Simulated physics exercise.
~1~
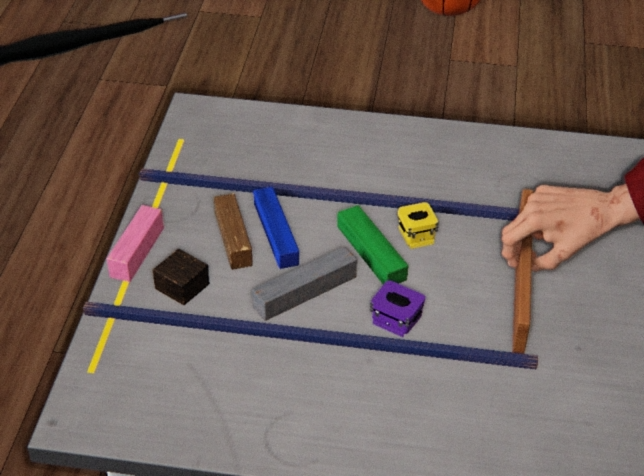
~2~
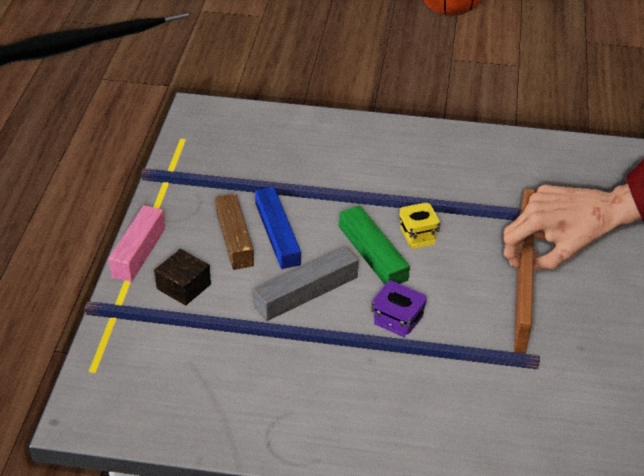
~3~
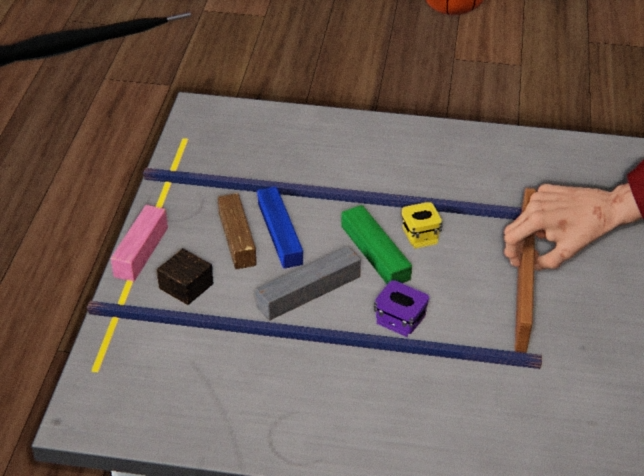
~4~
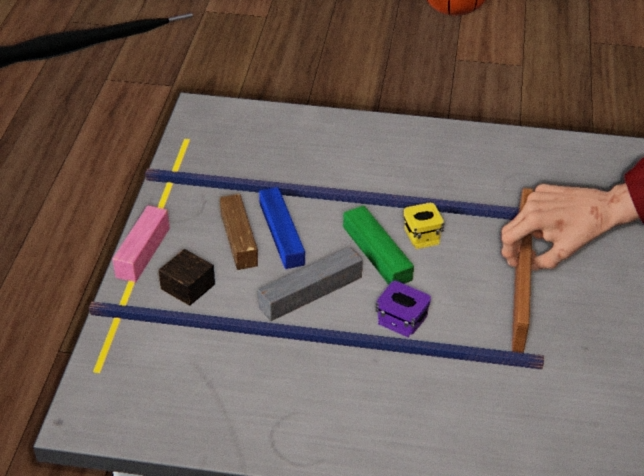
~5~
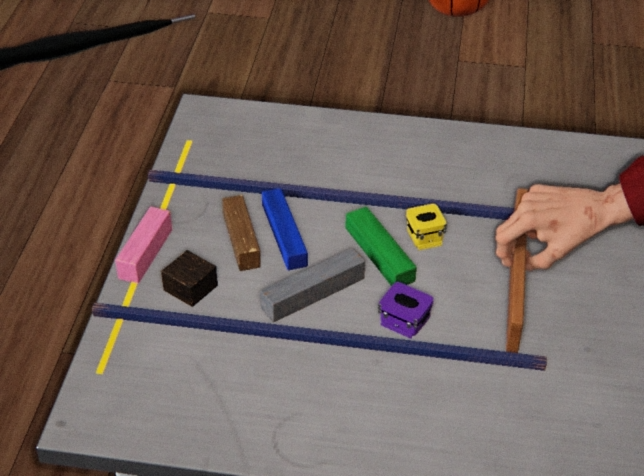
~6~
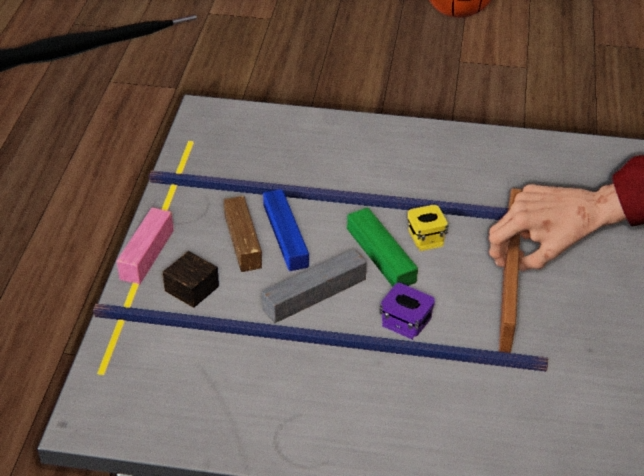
A gray tabletop above a dark wooden floor is seen from above at an angle. Between two dark blue rails lie pink, black, brown, blue, gray and green pieces, with small yellow and purple objects nearer a hand gripping an upright brown board at right, and a yellow strip crossing the left end. The view drifts very slightly left, then the hand slides the board a little leftward, not touching the pieces.
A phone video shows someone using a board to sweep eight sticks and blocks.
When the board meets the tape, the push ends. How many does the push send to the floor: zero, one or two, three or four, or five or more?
It sends over the edge more than four pieces.
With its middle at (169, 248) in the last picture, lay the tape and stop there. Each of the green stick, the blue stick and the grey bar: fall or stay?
The green stick: It is still there. The blue stick: It is gone. The grey bar: It is gone.
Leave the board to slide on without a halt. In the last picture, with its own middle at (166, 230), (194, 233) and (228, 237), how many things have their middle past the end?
Respectively 5, 3 and 1.
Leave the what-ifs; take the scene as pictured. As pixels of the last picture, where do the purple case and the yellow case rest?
The one named first is at (111, 282), the next at (153, 189).
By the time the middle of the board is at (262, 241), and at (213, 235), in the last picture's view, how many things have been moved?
At the first point the count is 8, at the second it's 8.
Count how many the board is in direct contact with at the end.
Contact count: 2.
Early on, none off yet; pink bar at rest near (146, 245); black block at rest near (191, 279); brown bar at rest near (243, 233).
A while later, none off yet; pink bar at rest near (146, 245); black block travelled a little near (178, 272); brown bar travelled a little near (219, 232).
Further along, one off so far; pink bar in the air near (98, 382); black block travelled well along near (109, 253); brown bar travelled about its own width near (134, 222).
Finally, the number that fall off is five or more; lost, green stick, grey bar, blue stick, brown bar, black block and pink bar.
